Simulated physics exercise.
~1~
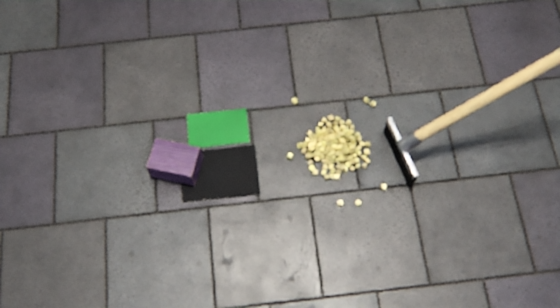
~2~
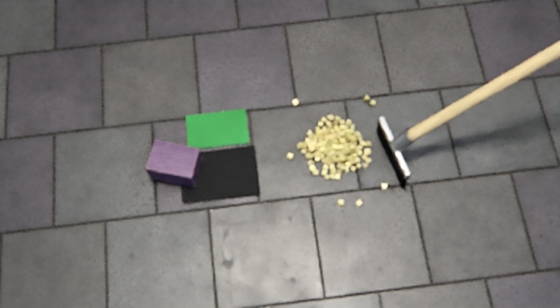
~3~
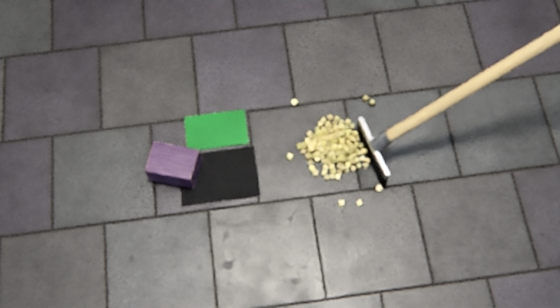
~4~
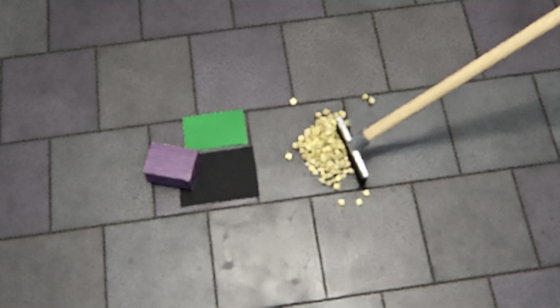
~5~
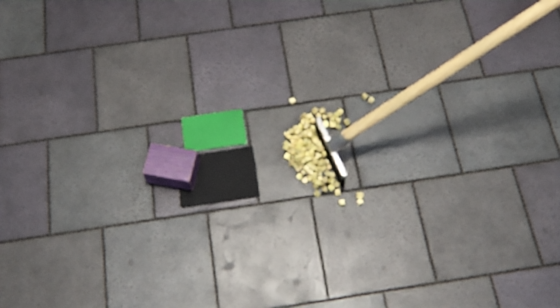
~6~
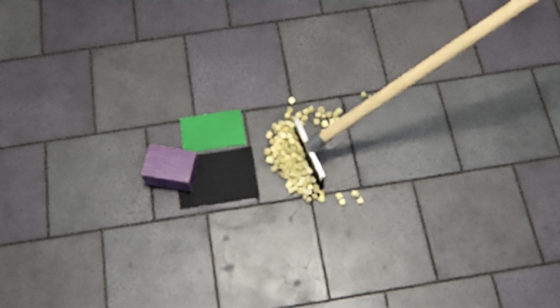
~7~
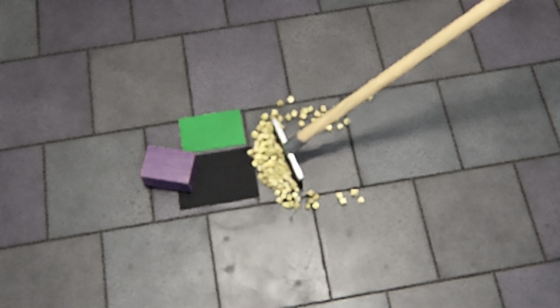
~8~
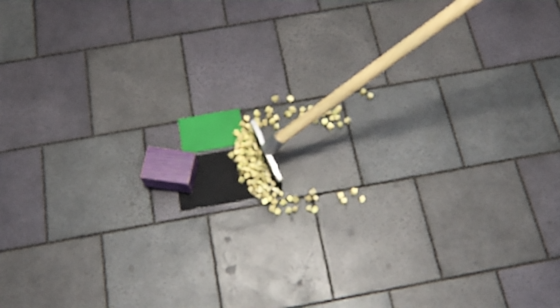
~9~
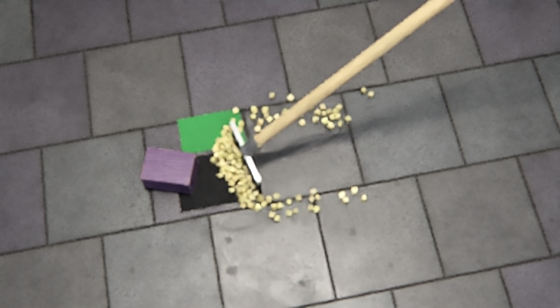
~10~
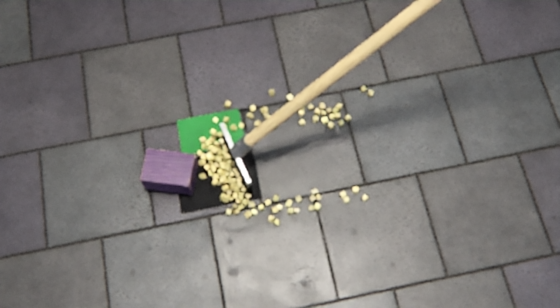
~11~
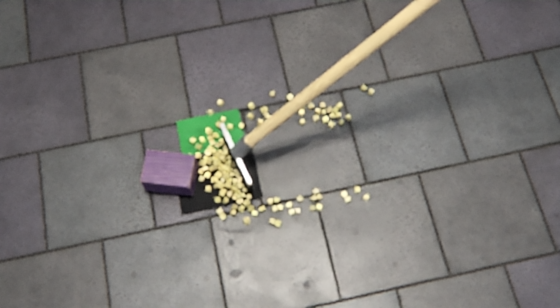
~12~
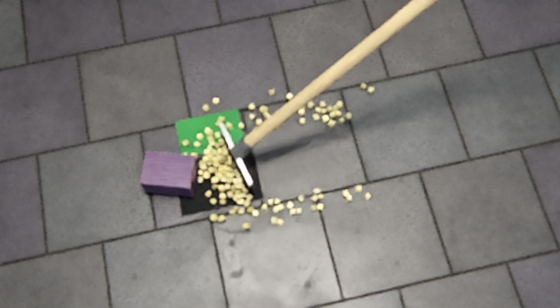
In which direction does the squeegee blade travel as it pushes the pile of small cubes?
The squeegee blade travels to the left, pushing the cubes toward the mats and the purple block.
